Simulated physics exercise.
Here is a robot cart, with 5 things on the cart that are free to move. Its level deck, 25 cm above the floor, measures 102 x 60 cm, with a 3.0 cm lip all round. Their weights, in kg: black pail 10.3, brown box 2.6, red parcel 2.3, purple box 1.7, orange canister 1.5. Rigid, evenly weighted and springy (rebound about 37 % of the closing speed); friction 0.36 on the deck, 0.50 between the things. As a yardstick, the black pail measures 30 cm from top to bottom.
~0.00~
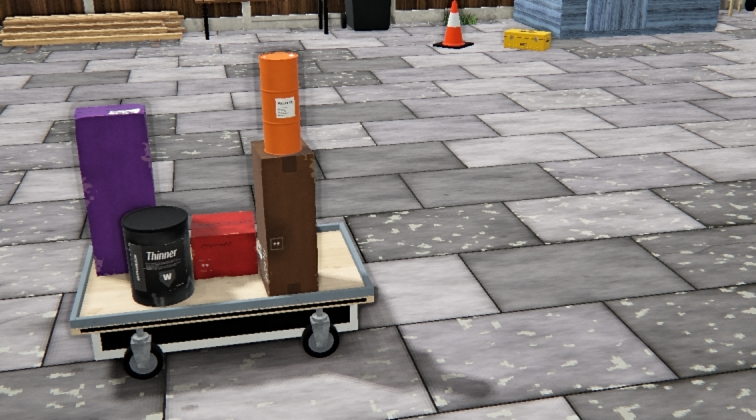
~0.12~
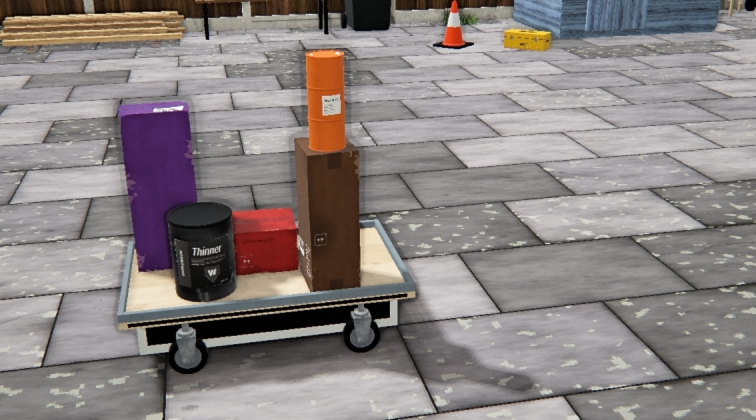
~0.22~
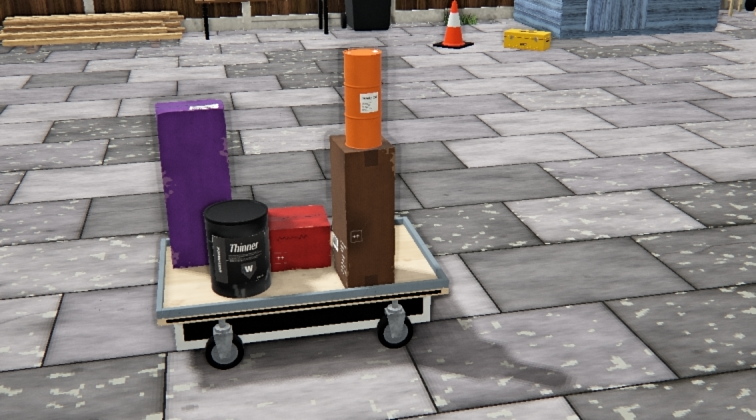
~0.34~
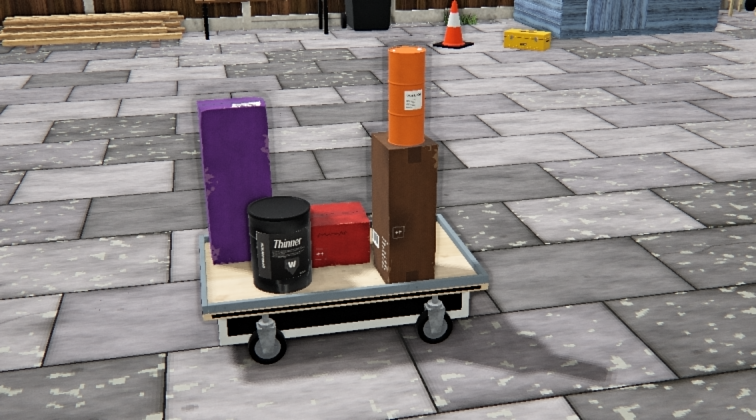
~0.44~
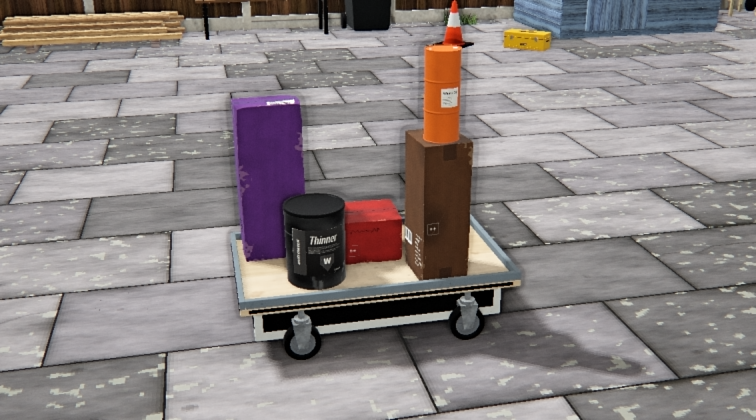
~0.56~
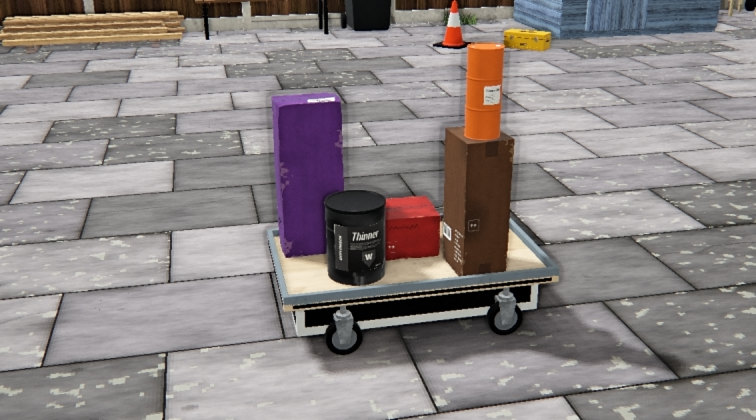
In the video, a flat wheeled cart carrying a purple box, a black pail, a red parcel and a brown box topped by an orange canister rolls steadily rightward across grey paving, its load staying in place on the deck.
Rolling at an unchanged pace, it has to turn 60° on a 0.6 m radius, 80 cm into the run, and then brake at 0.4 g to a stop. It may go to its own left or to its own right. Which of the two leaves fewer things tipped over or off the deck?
Fewer things are lost with the left turn.
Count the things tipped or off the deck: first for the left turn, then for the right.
Turning left 2, turning right 3.
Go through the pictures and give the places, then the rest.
Cart has run 0 cm; black pail (159, 256); brown box (286, 219), in the first frame.
Cart has run 16 cm; orange canister (326, 101); red parcel (265, 240), in the second frame.
Cart has run 29 cm; purple box (197, 184); orange canister (363, 99), in the third frame.
Cart has run 44 cm; red parcel (336, 234); purple box (237, 181), in the fourth frame.
Cart has run 57 cm; orange canister (442, 94); red parcel (367, 231), in the fifth frame.
Cart has run 73 cm; black pail (356, 237); brown box (476, 202), in the sixth frame.
Turning left. At 0.96 s, cart has run 125 cm, turned 29°; orange canister now off the deck; brown box leaning 22° near (587, 164); red parcel slid 4 cm.
After 1.56 s, cart has run 192 cm, turned 60°; black pail slid 2 cm near (527, 159); red parcel slid 7 cm.
After 2.06 s, cart has run 194 cm, turned 60°, stopped; black pail slid 3 cm near (528, 157); red parcel slid 8 cm; purple box slid 3 cm.
At rest (4.5 s), off the deck, brown box and orange canister; the other 3 in place, give or take 10 cm. Seen from the same camera at the end, black pail near (528, 157), brown box near (644, 186).
Turning right instead, brown box, purple box and orange canister tipped over or off the deck, 3 of 5 in all.
